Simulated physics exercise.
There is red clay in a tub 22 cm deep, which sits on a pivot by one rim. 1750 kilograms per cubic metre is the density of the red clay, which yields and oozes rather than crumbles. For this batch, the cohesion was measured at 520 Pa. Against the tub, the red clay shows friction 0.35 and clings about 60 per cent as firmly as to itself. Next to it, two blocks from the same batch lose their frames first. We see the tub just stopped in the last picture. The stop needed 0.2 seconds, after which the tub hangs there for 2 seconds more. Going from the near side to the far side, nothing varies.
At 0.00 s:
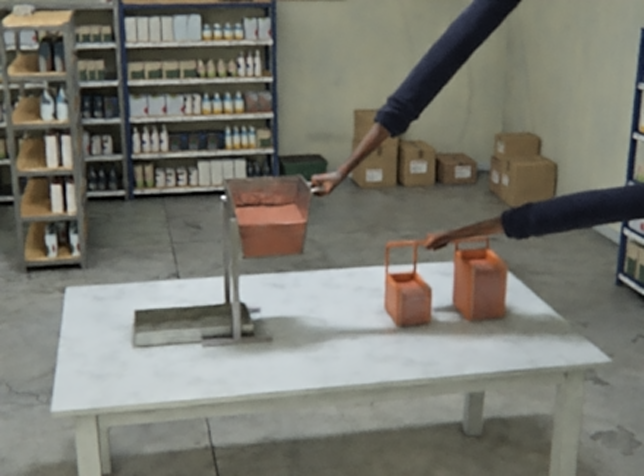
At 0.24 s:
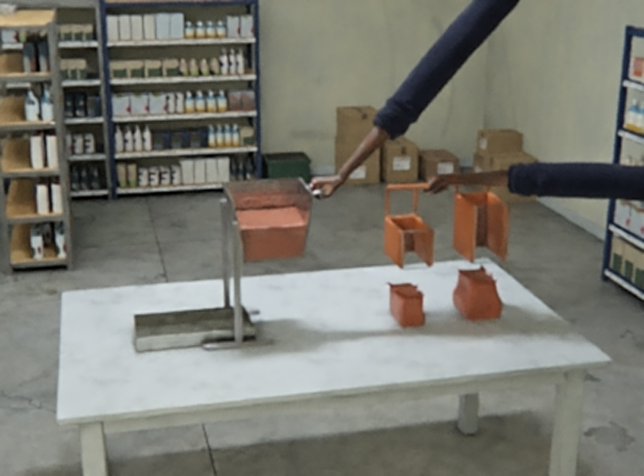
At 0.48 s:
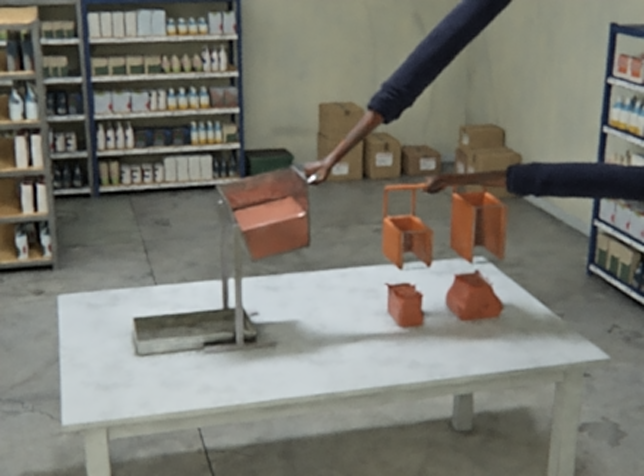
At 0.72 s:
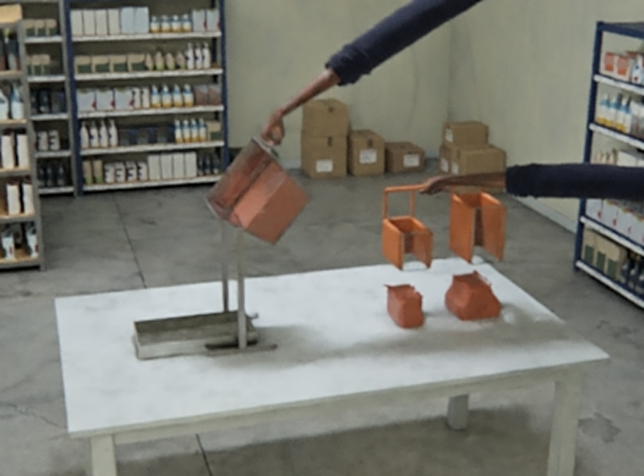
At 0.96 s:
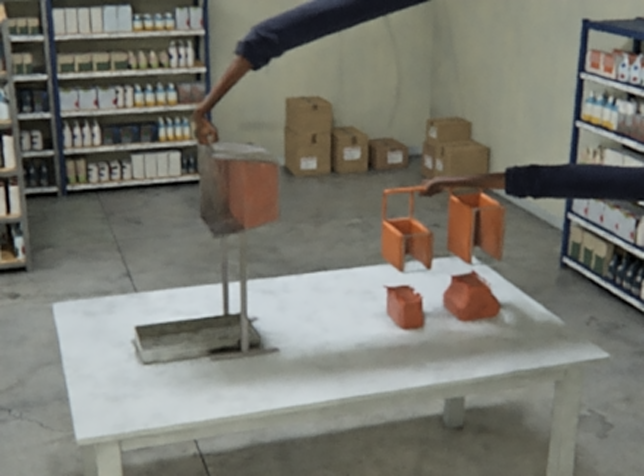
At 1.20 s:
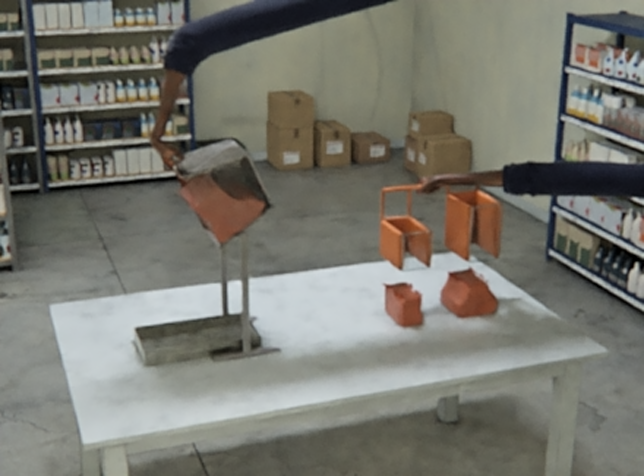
We see a hand lift open-sided moulds off two red clay blocks on a white table, the right one sagging, while another hand swings a pivoted tub of red clay up and over to the left, the clay staying inside.
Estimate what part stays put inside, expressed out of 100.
The part that stays inside is near 0 per cent.
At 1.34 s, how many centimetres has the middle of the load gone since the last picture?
Shift: Some 15 cm.
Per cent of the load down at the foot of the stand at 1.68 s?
Some 100 % has got all the way down.
By 1.34 s, the tub is at 114 degrees and holds 32 %.
By 1.51 s, the tub is at 114 degrees and holds 0 %.
By 1.68 s, the tub is at 114 degrees and holds 0 %.
By 1.85 s, the tub is at 114 degrees and holds 0 %.
By 3.20 s, at the end, the tub is at 114 degrees and holds 0 %.
